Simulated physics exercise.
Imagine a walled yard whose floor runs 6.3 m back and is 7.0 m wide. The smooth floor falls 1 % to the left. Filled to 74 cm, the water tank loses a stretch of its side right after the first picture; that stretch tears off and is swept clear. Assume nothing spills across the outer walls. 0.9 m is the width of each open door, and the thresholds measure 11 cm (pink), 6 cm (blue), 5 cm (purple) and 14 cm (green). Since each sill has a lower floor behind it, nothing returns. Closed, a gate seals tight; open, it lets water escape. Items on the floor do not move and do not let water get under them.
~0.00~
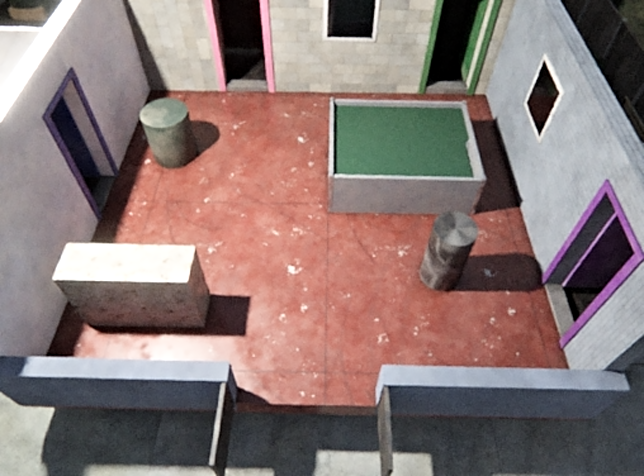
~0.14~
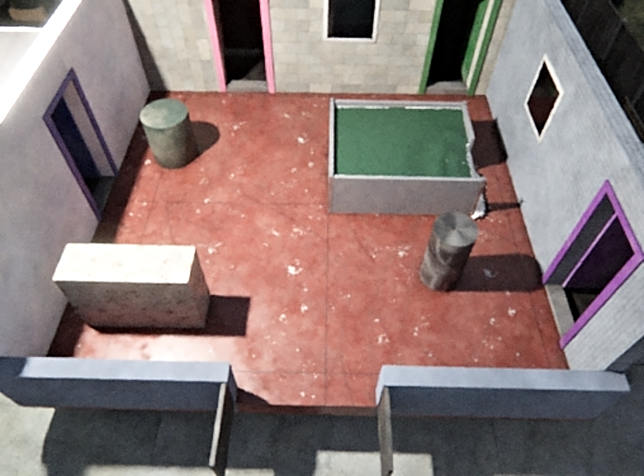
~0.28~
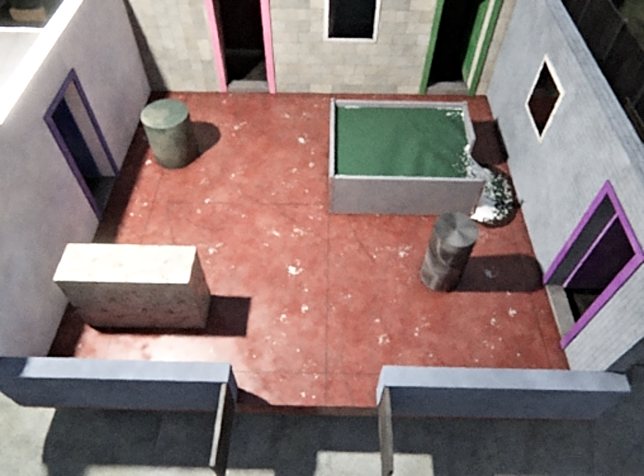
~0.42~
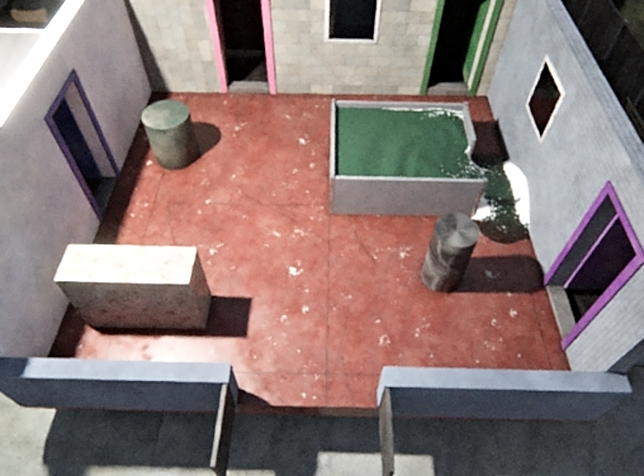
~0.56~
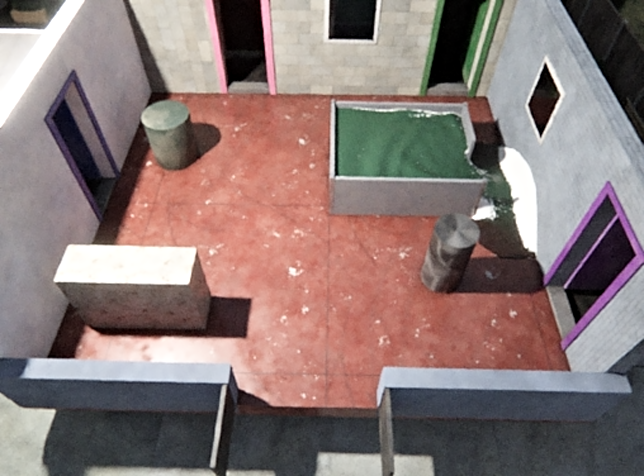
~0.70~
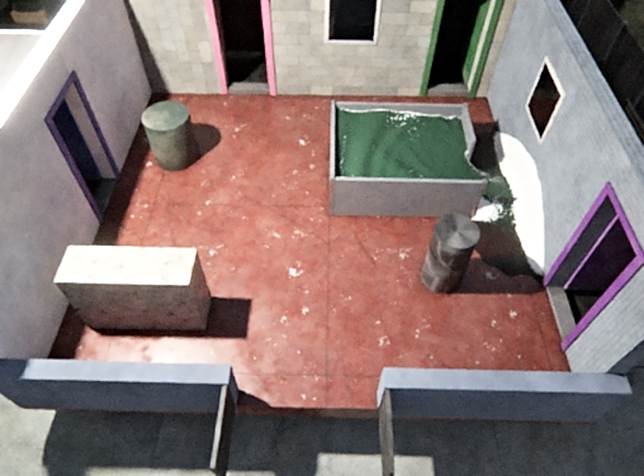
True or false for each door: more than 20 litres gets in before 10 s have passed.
Pink door false, blue door true, purple door true, green door true.
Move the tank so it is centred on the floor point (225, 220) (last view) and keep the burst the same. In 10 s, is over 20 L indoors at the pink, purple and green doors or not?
Pink: Within limit; purple: Too much; green: Too much.
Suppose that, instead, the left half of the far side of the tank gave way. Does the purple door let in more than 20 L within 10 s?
Then the purple door ends up within bounds.
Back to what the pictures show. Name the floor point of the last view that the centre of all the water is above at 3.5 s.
Centre: Roughly (422, 200) px.
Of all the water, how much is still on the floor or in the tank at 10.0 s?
86 %.
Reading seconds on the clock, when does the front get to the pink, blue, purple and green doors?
So, pink at 3.2 s, then blue at 5.5 s, purple at 0.9 s, and green at 1.3 s.
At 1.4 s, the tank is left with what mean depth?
About 54 cm.
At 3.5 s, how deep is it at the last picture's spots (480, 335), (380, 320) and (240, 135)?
Depths in turn: Roughly 8, 4 and 0 centimetres.
After 1.4 s water covers 20 % of the floor and is deepest (57 cm) near (518, 199); pink door not reached, blue door not reached, purple door 9 cm at the sill, 0 L in, green door 16 cm at the sill, 0 L in.
After 2.2 s water covers 25 % of the floor and is deepest (46 cm) near (507, 199); pink door not reached, blue door not reached, purple door 9 cm at the sill, 3 L in, green door 31 cm at the sill, 28 L in.
After 3.5 s water covers 50 % of the floor and is deepest (32 cm) near (507, 199); pink door 3 cm at the sill, 0 L in, blue door not reached, purple door 7 cm at the sill, 10 L in, green door 24 cm at the sill, 121 L in.
After 6.0 s water covers 90 % of the floor and is deepest (20 cm) near (507, 199); pink door 3 cm at the sill, 0 L in, blue door 7 cm at the sill, 0 L in, purple door 7 cm at the sill, 20 L in, green door 16 cm at the sill, 163 L in.
After 10.0 s water covers 95 % of the floor and is deepest (14 cm) near (146, 110); pink door 6 cm at the sill, 0 L in, blue door 12 cm at the sill, 69 L in, purple door 5 cm at the sill, 37 L in, green door 9 cm at the sill, 166 L in.
